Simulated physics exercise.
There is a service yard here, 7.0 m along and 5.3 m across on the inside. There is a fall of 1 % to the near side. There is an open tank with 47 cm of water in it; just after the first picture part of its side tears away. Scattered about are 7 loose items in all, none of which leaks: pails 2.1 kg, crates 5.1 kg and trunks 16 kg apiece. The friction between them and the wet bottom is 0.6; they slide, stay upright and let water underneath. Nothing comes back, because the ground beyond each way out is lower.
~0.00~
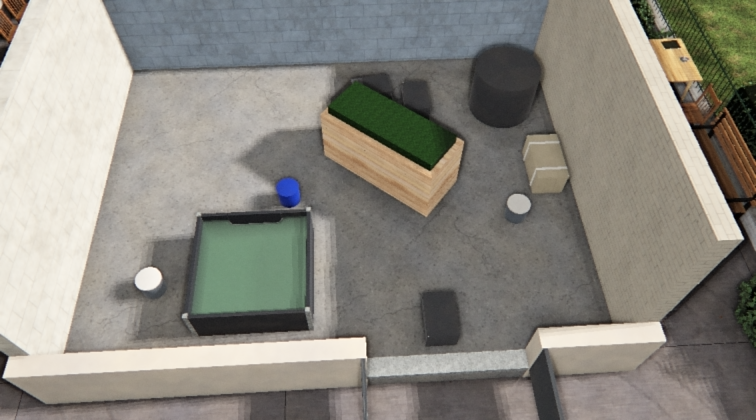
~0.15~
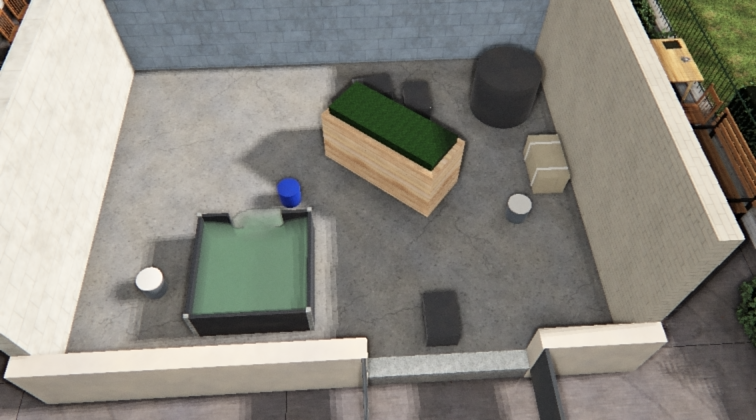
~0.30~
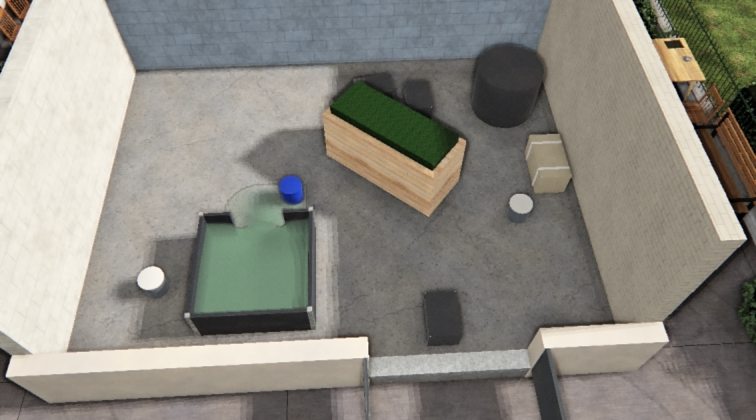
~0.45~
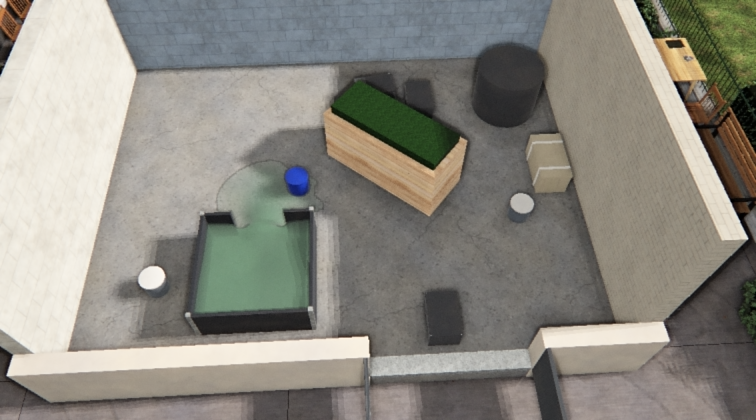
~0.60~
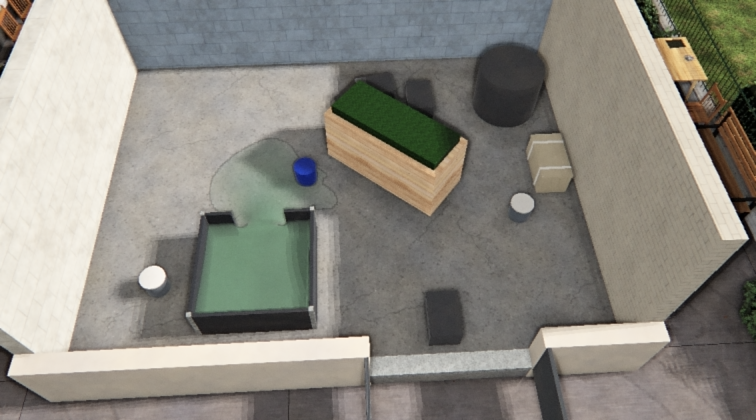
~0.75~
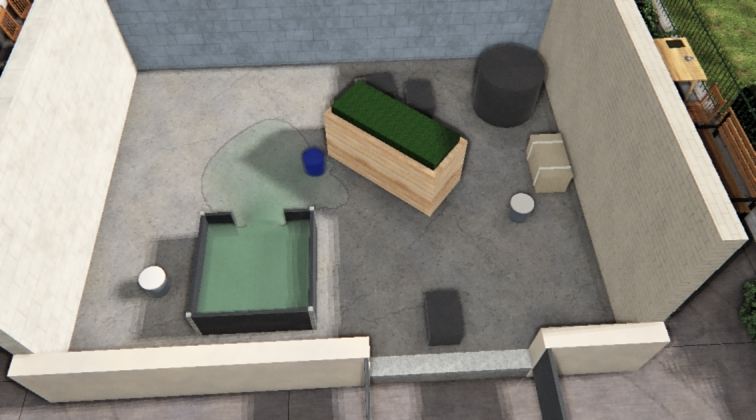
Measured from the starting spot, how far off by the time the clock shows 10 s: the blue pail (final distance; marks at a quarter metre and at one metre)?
It'll be greatly displaced.
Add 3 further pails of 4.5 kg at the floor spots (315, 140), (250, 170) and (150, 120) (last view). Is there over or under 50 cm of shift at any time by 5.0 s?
Respectively: Greater, greater, greater.
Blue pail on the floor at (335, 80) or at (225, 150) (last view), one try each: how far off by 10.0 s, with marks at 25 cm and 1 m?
From the first place it goes well off; from the second it goes well off.
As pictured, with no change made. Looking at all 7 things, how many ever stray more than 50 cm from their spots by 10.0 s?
It works out to 4.
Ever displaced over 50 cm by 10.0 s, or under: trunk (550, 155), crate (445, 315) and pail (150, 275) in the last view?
Results in listed order: Falls short / falls short / exceeds.
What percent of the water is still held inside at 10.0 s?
98 %.
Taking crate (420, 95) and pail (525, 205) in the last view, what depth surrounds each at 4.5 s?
I'd put it at 2 cm and 0 cm respectively.
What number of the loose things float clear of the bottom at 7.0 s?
Count: 3.
After 2.0 s the blue pail is near (316, 120), 1.3 m from its start, afloat; 0 of 7 are out; 1 afloat.
After 4.5 s the blue pail is near (399, 54), 3.2 m from its start, afloat; 0 of 7 are out; 2 afloat.
After 7.0 s the blue pail is near (525, 55), 4.6 m from its start, afloat; 0 of 7 are out; 3 afloat.
After 10.0 s the blue pail is near (544, 83), 4.4 m from its start, aground; 0 of 7 are out; 2 afloat.
